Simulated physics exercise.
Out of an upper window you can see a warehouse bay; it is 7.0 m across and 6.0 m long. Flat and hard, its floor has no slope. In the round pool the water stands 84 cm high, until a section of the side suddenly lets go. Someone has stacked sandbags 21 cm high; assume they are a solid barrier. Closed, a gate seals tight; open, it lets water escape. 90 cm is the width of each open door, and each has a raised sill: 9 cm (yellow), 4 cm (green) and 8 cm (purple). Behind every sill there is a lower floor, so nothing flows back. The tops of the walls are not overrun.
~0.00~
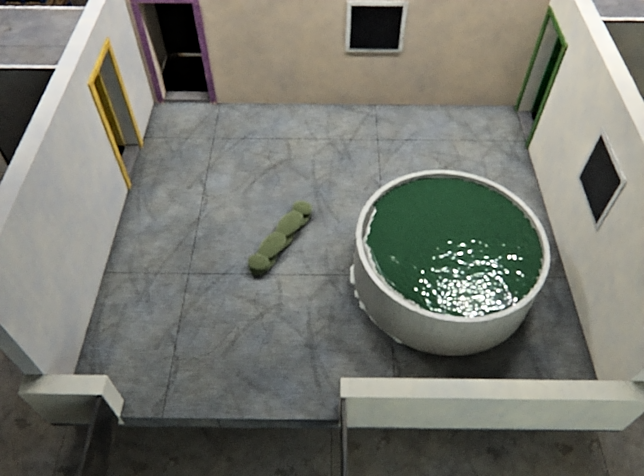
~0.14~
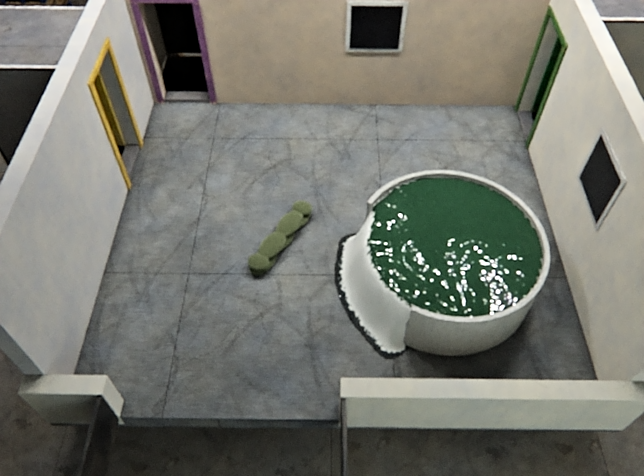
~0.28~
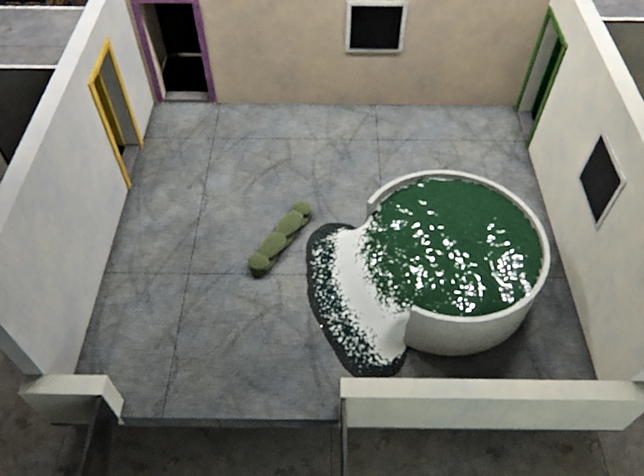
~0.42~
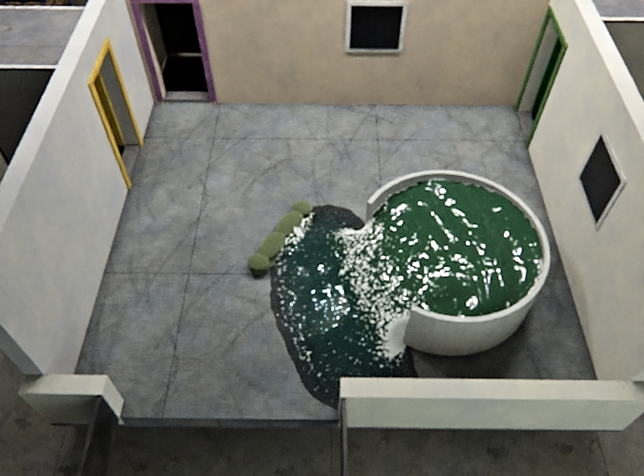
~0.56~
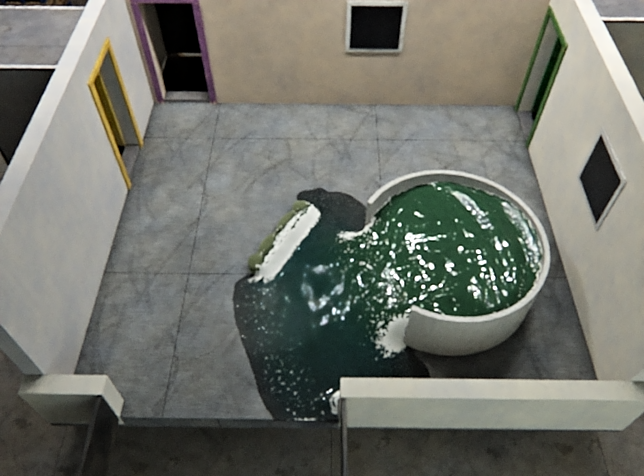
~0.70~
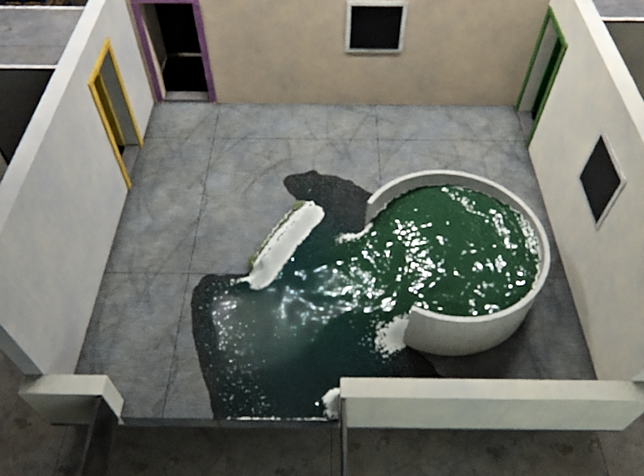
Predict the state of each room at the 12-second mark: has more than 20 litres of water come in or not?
Behind the yellow door not more; behind the green door more has come in; behind the purple door more has come in.
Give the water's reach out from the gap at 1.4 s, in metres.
4.2 m.
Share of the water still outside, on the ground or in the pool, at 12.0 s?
About 46 percent of the water remains.
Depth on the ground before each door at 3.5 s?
Readings (cm): Yellow = 10; green = 0; purple = 0.
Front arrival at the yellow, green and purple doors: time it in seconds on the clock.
Yellow: 2.6 s, green: 5.0 s, purple: 3.8 s.
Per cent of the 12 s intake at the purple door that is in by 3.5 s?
Share: ~ 0 %.
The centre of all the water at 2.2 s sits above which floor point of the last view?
Pixel position near (322, 290).
After 1.4 s water covers 40 % of the floor and is deepest (46 cm) near (284, 255); yellow door not reached, green door not reached, purple door not reached.
After 2.2 s water covers 60 % of the floor and is deepest (47 cm) near (68, 398); yellow door not reached, green door not reached, purple door not reached.
After 3.5 s water covers 70 % of the floor and is deepest (26 cm) near (68, 398); yellow door 10 cm at the sill, 1 L in, green door not reached, purple door not reached.
After 7.0 s water covers 90 % of the floor and is deepest (11 cm) near (145, 135); yellow door 4 cm at the sill, 1 L in, green door 6 cm at the sill, 6 L in, purple door 11 cm at the sill, 86 L in.
After 12.0 s water covers 95 % of the floor and is deepest (11 cm) near (594, 404); yellow door 5 cm at the sill, 1 L in, green door 8 cm at the sill, 84 L in, purple door 5 cm at the sill, 92 L in.
